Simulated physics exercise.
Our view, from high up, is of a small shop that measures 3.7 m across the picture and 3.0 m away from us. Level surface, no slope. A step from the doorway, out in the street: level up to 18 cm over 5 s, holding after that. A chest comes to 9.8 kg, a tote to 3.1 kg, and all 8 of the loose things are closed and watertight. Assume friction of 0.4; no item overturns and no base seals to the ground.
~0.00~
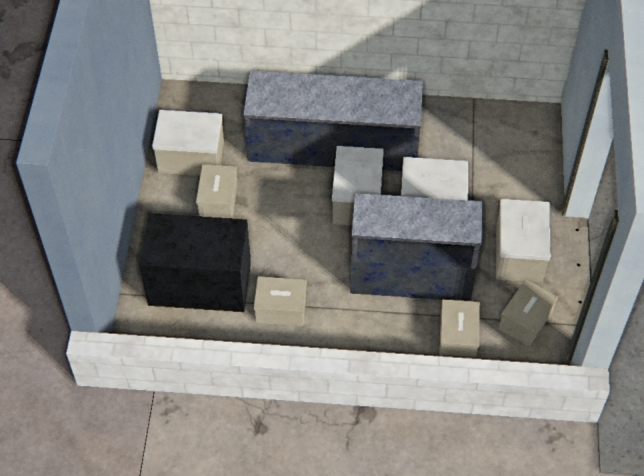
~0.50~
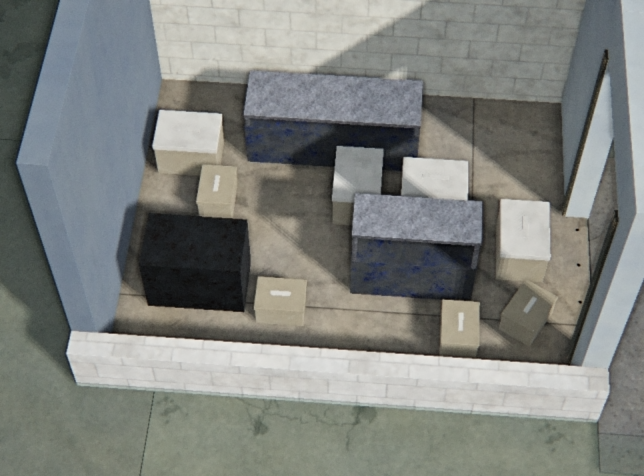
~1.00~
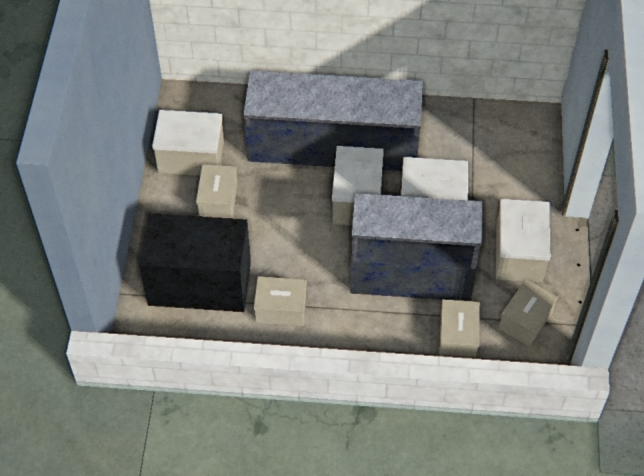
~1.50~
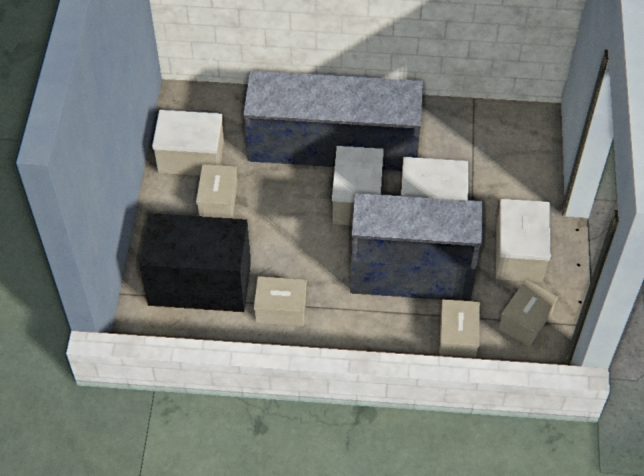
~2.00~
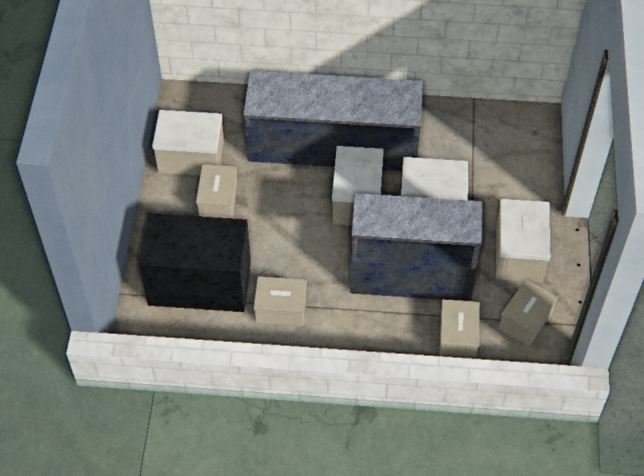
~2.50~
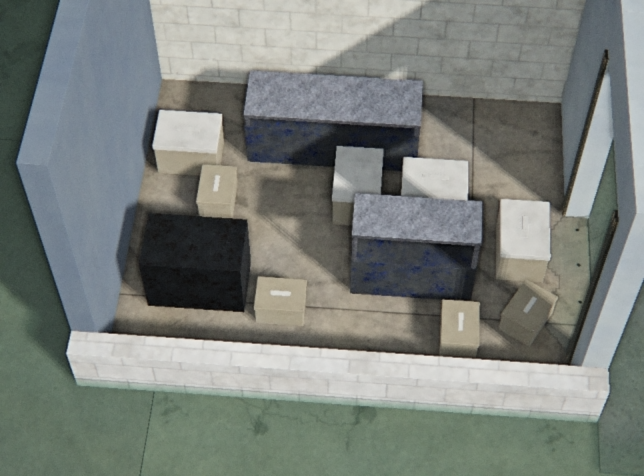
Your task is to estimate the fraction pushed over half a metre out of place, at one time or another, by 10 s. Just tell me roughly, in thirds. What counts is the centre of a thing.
Two thirds and up.
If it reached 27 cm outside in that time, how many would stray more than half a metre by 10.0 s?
So the tally would be 8.
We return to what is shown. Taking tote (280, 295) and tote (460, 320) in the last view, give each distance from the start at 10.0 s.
30 cm and 250 cm respectively.
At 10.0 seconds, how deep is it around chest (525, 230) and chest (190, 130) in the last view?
Close to 8 and 13 centimetres.
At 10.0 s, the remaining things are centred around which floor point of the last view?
They're centred close to (261, 216).
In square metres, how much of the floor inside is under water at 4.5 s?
Roughly 3.0 m2 of it is wet.
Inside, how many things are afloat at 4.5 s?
At that time, 1.
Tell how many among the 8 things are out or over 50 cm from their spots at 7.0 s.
At that moment it comes to 5.
After 3.5 s 0 of 8 are over 50 cm from their spots; 0 afloat.
After 4.5 s 1 of 8 are over 50 cm from their spots; 1 afloat.
After 7.0 s 5 of 8 are over 50 cm from their spots; 5 afloat.
After 10.0 s 7 of 8 are over 50 cm from their spots, and 7 have been at some point; 8 afloat.
